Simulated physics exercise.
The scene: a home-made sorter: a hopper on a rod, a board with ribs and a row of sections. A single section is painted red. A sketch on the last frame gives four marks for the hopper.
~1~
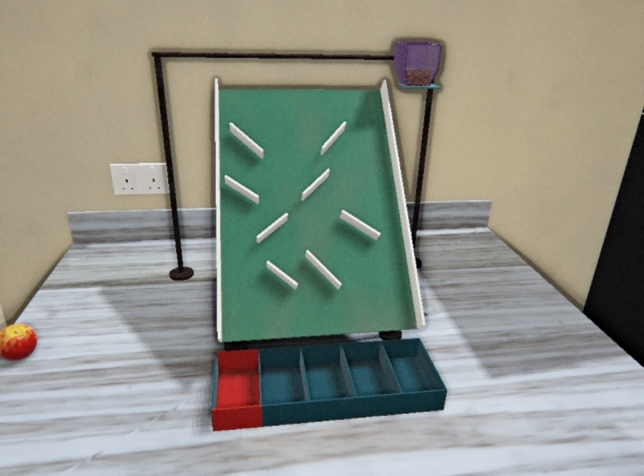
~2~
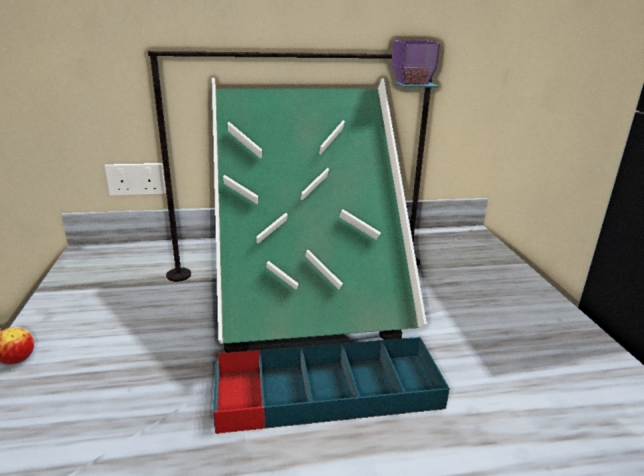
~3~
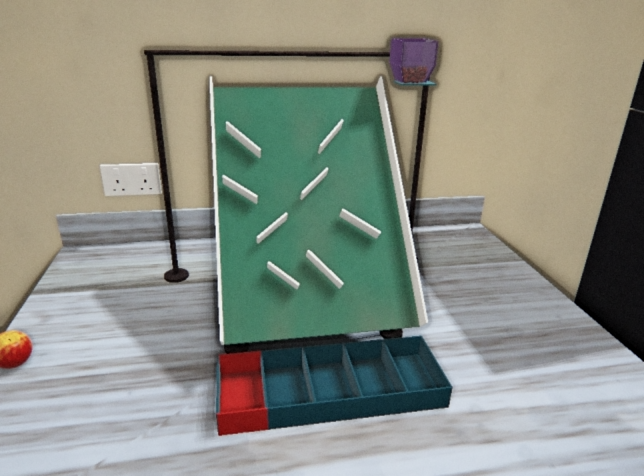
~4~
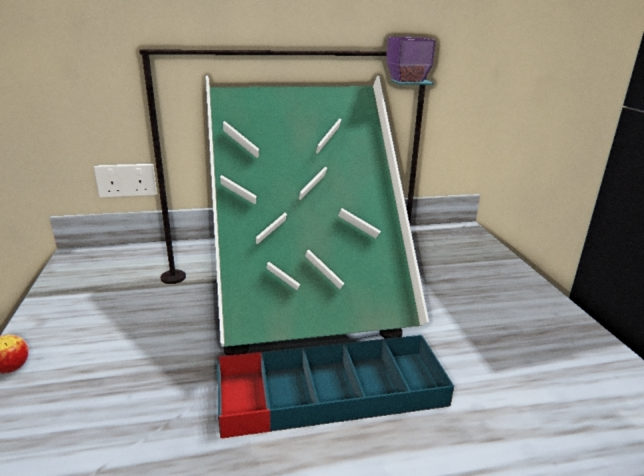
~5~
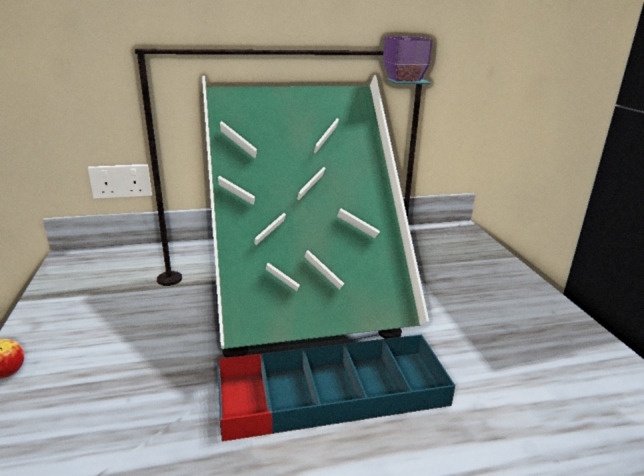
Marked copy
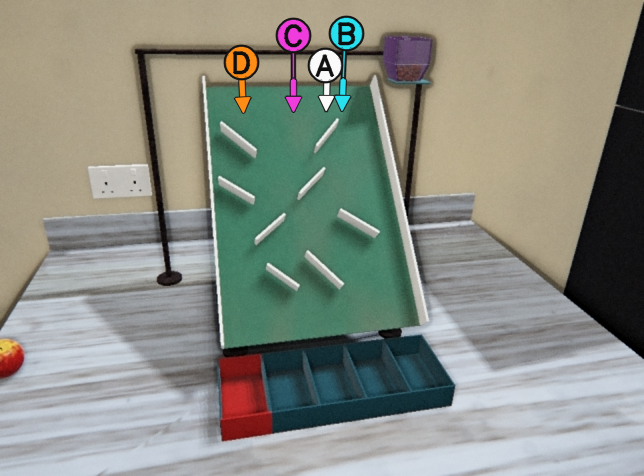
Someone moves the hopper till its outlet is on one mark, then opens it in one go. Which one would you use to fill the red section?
Use mark C.
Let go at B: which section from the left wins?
The fifth.
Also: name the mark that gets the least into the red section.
Here it is mark B.
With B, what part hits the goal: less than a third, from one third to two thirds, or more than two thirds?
Less than a third.
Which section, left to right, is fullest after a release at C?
The first from the left.
On the marked copy, mark A meets the board at (326, 105); mark B meets the board at (342, 105); mark C meets the board at (293, 106); mark D meets the board at (243, 107).
Choosing A, about a third in the red section, about half in other sections, a small part held on the board, a stray few outside the box.
Choosing B, a small part in the red section, most in other sections, a stray few outside the box.
Choosing C, about half in the red section, about a third in other sections, a small part outside the box.
Choosing D, about a quarter in the red section, about two thirds in other sections.
